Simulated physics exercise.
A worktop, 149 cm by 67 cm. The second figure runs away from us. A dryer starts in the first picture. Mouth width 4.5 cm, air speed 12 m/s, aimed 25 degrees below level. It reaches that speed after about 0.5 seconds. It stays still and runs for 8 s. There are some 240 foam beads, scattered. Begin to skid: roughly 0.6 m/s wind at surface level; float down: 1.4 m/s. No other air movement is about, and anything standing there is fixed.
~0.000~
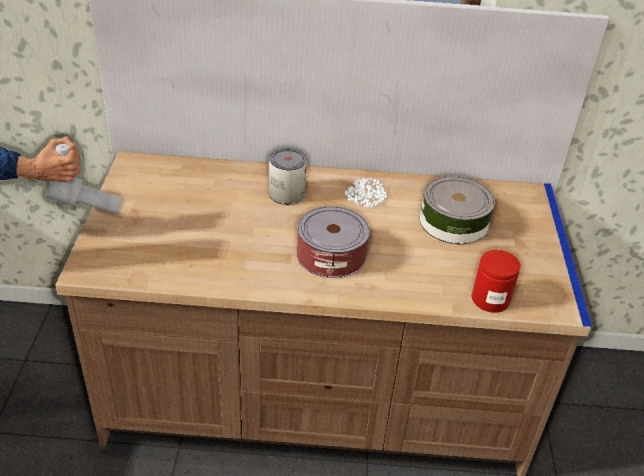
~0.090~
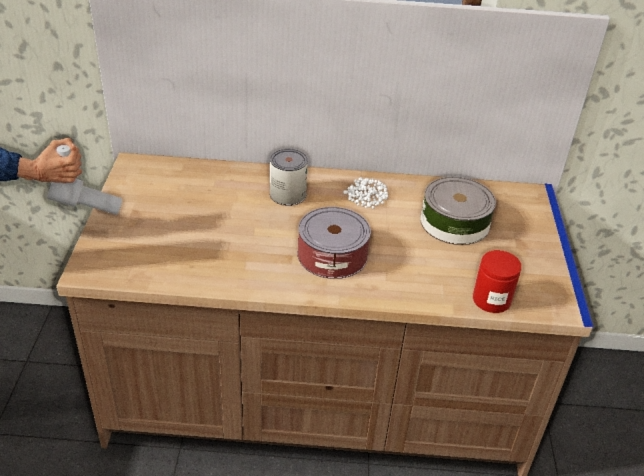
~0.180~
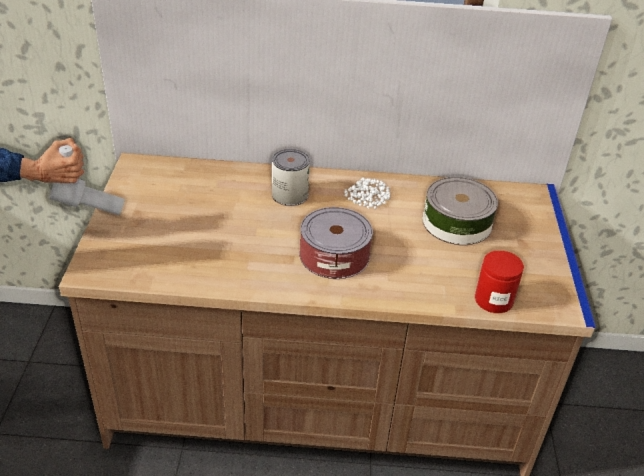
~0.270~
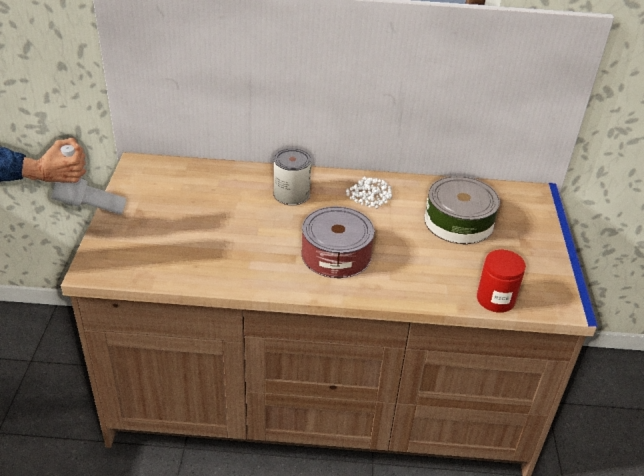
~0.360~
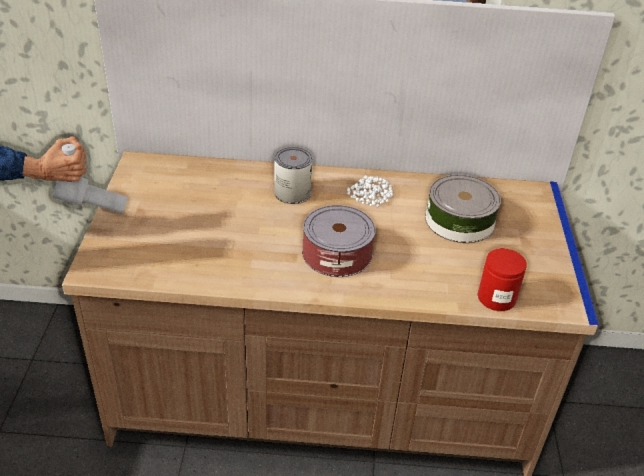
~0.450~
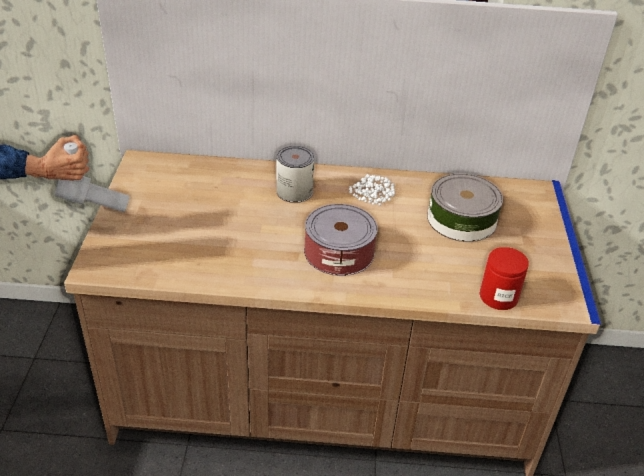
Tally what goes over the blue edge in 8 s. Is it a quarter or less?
Over a quarter escapes that way.
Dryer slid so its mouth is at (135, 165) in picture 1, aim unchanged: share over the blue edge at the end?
That gives roughly 60 % in the end.
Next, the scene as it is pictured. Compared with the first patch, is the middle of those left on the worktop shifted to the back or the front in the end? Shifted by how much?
It has shifted to the far side, by around 5 cm.
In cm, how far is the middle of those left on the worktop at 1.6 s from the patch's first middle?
I'd guess near 5 cm.
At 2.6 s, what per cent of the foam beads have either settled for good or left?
Near 50 %.
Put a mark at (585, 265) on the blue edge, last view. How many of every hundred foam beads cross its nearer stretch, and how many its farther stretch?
Roughly 0 % cross the nearer stretch, while around 80 % cross the farther one.
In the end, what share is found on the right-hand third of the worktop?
I'd estimate around 2 per cent.
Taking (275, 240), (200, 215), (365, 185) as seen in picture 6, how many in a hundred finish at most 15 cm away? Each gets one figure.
Taking the spots one by one, around 0 %, 0 % and 20 %.
After 1.6 s, 90 % are on the move or not yet settled, 26 % are over the blue edge; the middle of those still in play is near (375, 184).
After 2.6 s, 54 % are on the move or not yet settled, 46 % are over the blue edge; the middle of those still in play is near (368, 186).
After 4.4 s, 30 % are on the move or not yet settled, 68 % are over the blue edge; the middle of those still in play is near (360, 183).
After 8.0 s, at the end, 78 % are over the blue edge; the middle of those still in play is near (360, 183).
